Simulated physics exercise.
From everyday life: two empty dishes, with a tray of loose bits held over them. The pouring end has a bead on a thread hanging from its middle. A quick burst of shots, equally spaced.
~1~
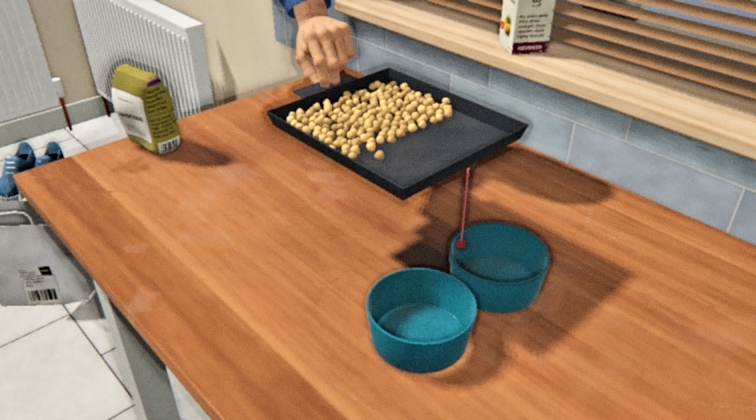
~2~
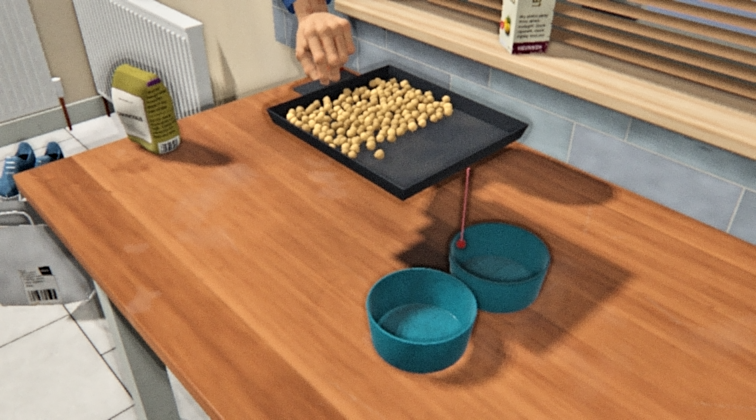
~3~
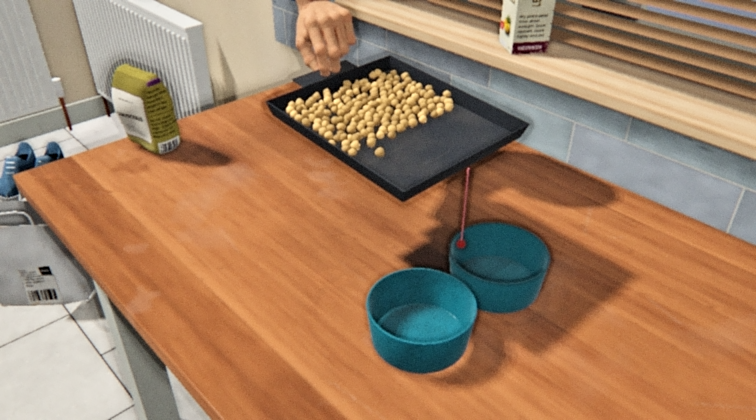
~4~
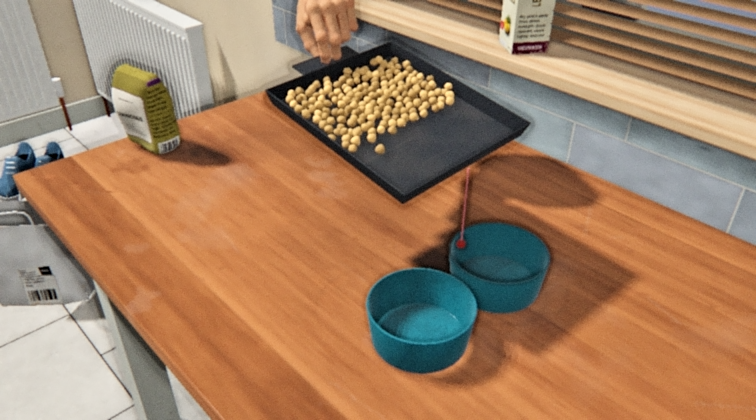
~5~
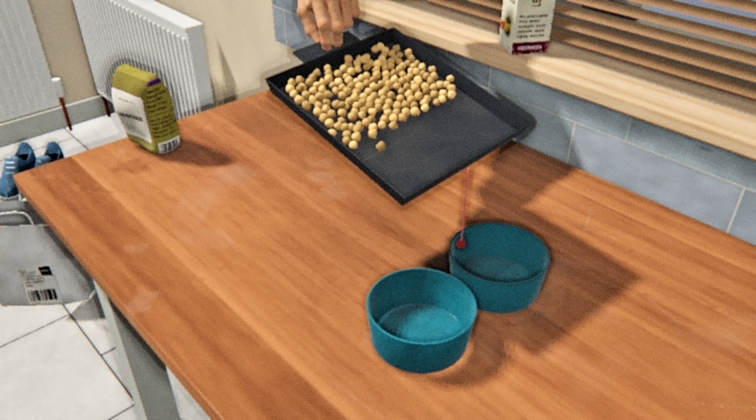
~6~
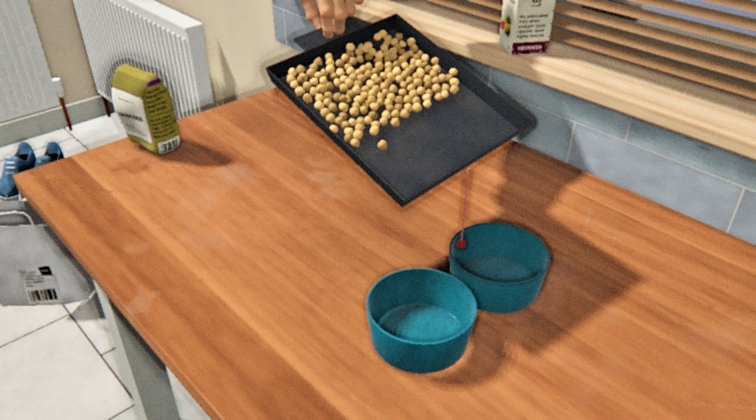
On a wooden kitchen worktop, a hand slowly tilting a dark tray of chickpeas above two empty teal dishes, raising its far end.
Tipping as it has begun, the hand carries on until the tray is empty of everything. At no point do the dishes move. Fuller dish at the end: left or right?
Left.
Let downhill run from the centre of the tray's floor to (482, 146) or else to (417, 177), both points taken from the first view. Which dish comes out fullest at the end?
The first try: The dish on the right. The second: The left one.
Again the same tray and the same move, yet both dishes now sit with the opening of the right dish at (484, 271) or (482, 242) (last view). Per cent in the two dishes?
The first yields 80 per cent and the second 60 per cent.
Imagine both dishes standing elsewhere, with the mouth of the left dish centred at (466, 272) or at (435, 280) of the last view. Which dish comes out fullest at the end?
First place: The leftmost dish. Second place: The leftmost dish.
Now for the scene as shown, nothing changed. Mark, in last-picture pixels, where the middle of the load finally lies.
Roughly pixel (436, 330).
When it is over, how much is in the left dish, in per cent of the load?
It comes to about 70 per cent of the load.
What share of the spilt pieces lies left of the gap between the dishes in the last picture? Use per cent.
Estimate: Roughly 10 %.
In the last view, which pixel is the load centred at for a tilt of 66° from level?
The load is centred near (438, 172).
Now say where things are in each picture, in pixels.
In the first picture, corners of the pouring end (404, 185) and (522, 124), level; middle of the load (375, 112), dried chickpeas; left dish (461, 347); right dish (537, 289); bead on its thread (461, 244).
In the second picture, corners of the pouring end (404, 185) and (522, 124), level; middle of the load (375, 110).
In the third picture, corners of the pouring end (404, 187) and (523, 123), tipped barely, lowest at the left corner; middle of the load (376, 104).
In the fourth picture, corners of the pouring end (405, 190) and (524, 122), tipped a little, lowest at the left corner; middle of the load (376, 95).
In the fifth picture, corners of the pouring end (405, 193) and (525, 121), tipped a little, lowest at the left corner; middle of the load (378, 87).
In the sixth picture, corners of the pouring end (405, 195) and (527, 121), tipped clearly, lowest at the left corner; middle of the load (379, 81); left dish (461, 347); right dish (537, 289).
Just after the last frame, tray tipped steeply; the larger part on the tray; about a tenth in the left dish; just a few outside both; about a tenth in the air.
A moment on, tray tipped past a quarter turn; roughly a quarter on the tray; roughly a third in the left dish; about a tenth in the right dish; about a tenth outside both; roughly a third in the air.
Further on, tray tipped past a quarter turn; roughly two thirds in the left dish; roughly a quarter in the right dish; about a tenth outside both.
When it is over, tray tipped past a quarter turn; roughly two thirds in the left dish; roughly a quarter in the right dish; about a tenth outside both.
